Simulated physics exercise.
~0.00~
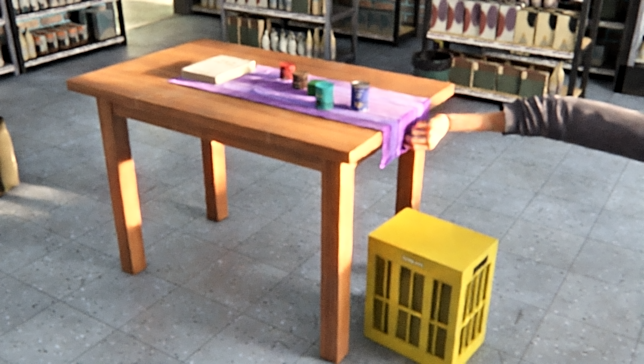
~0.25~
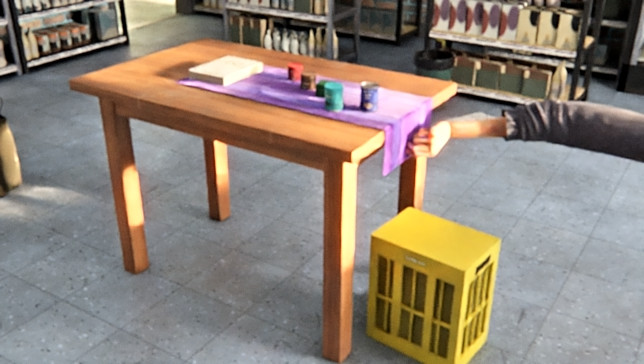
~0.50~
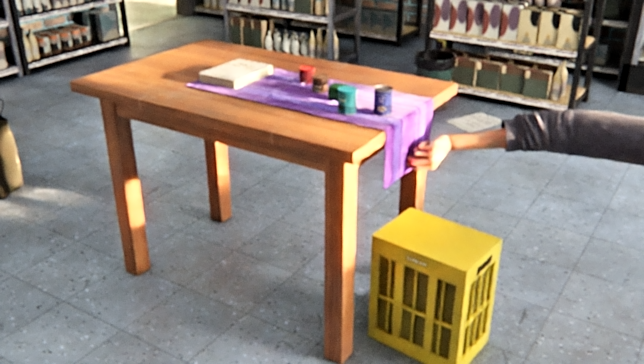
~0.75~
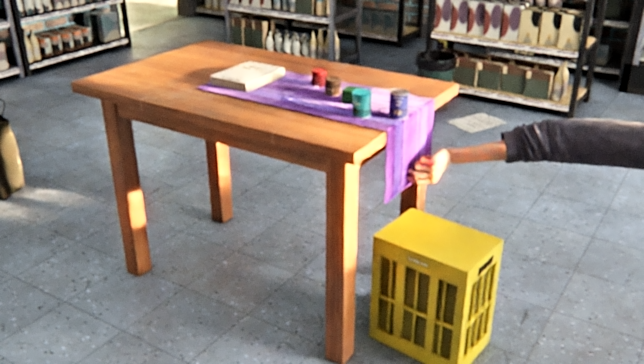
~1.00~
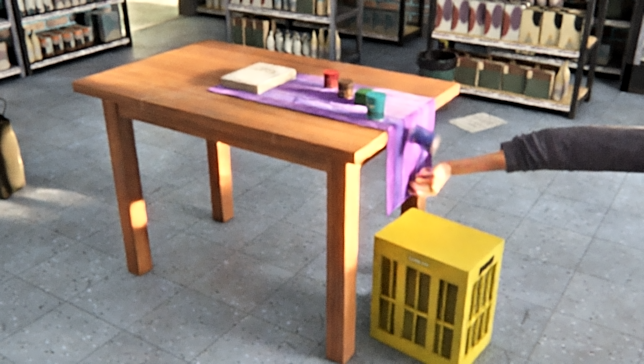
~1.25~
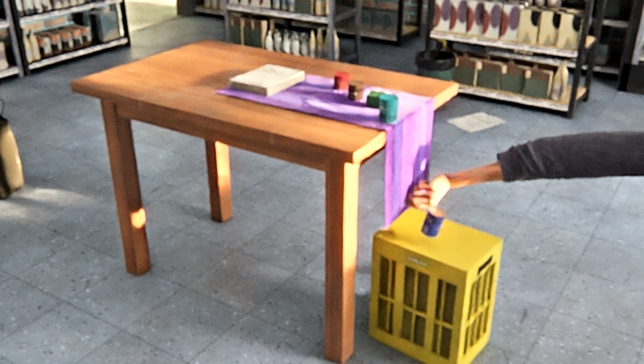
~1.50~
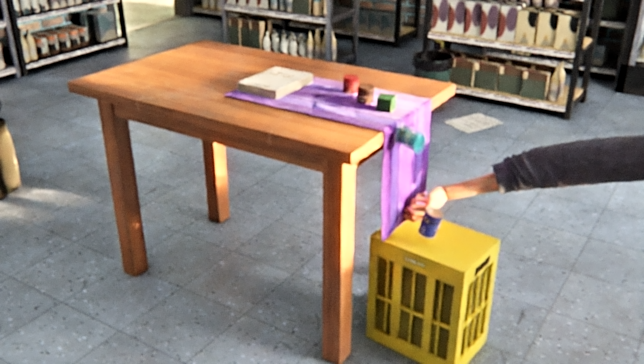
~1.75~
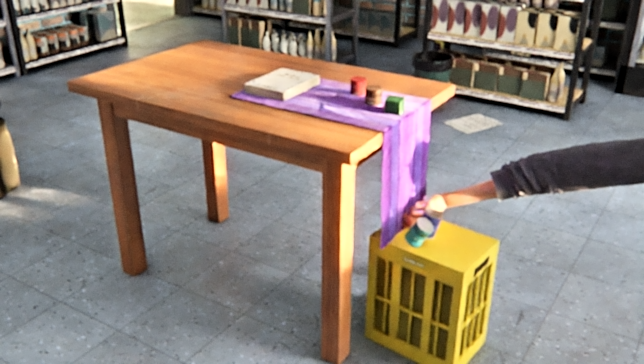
A hand draws the end of a purple tablecloth down beside a wooden table, carrying a row of small loose things rightward. The blue can tips over the edge onto the yellow crate, then the turquoise can follows, while the remaining things stay on the table.
